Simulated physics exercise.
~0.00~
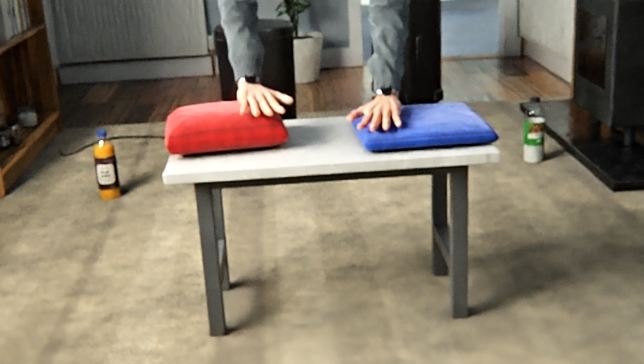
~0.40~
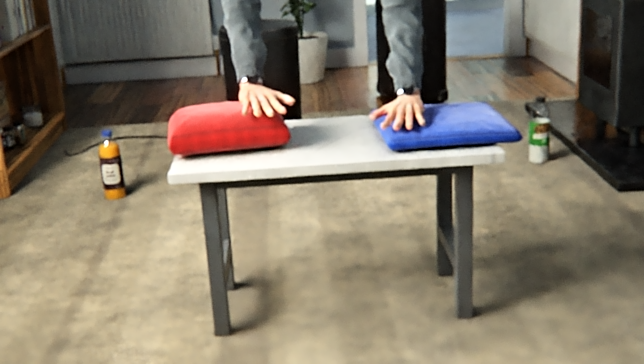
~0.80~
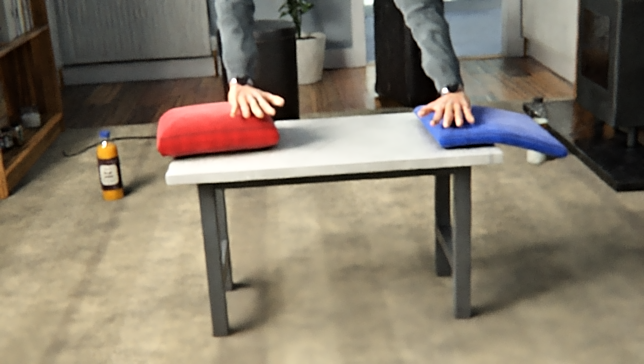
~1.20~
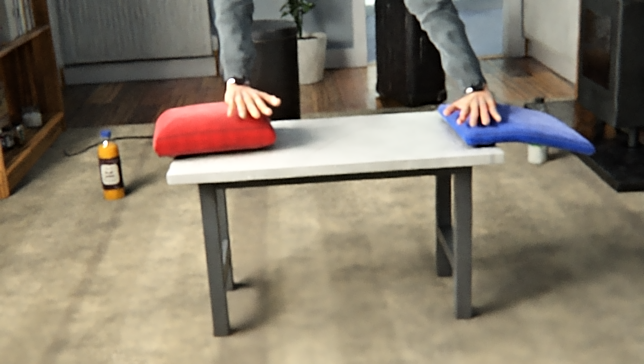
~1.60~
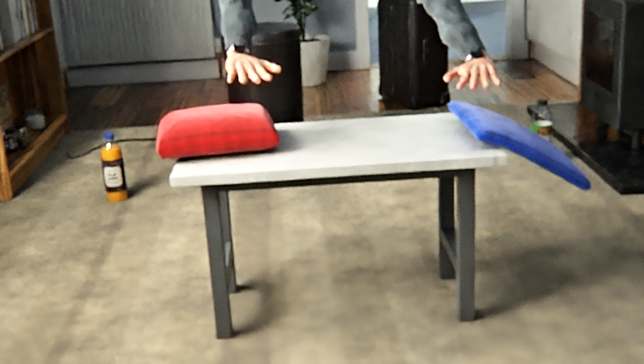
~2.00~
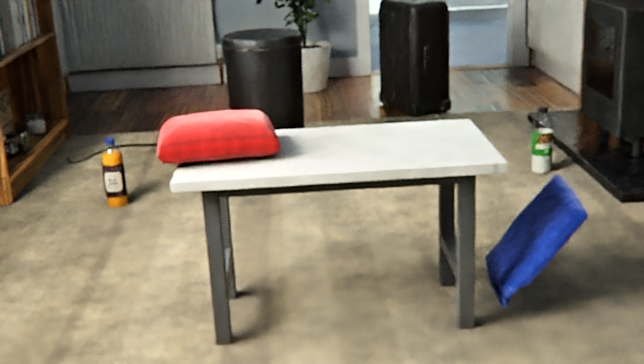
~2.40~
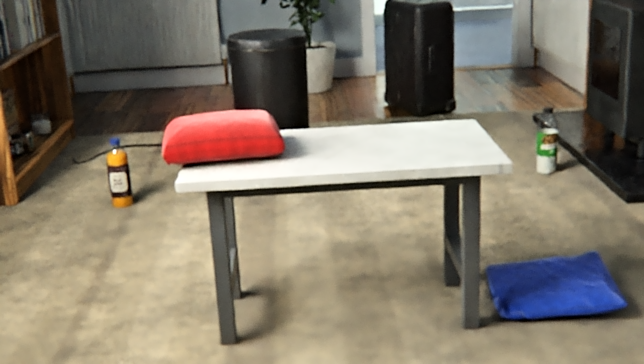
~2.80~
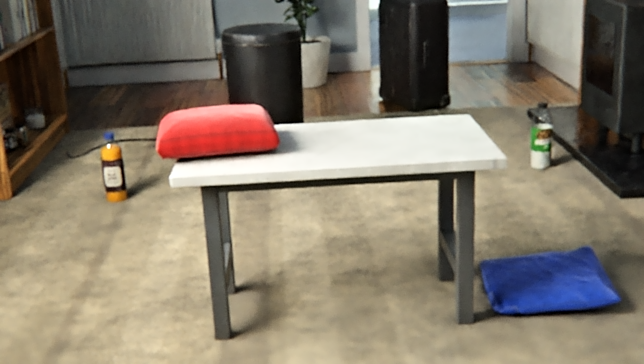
In a room with a worn, pale brown floor, a slightly swaying camera faces a short low table with a white top and dark legs. A red soft bag lies at the left end and a blue seat pad toward the right, with a hand resting on each. The right hand slides the blue pad outward until much of it hangs over the right end, its outer part drooping. Both hands lift away, and the pad tips, drops off the end and lands flat on the floor beside the table. The red bag stays on top.
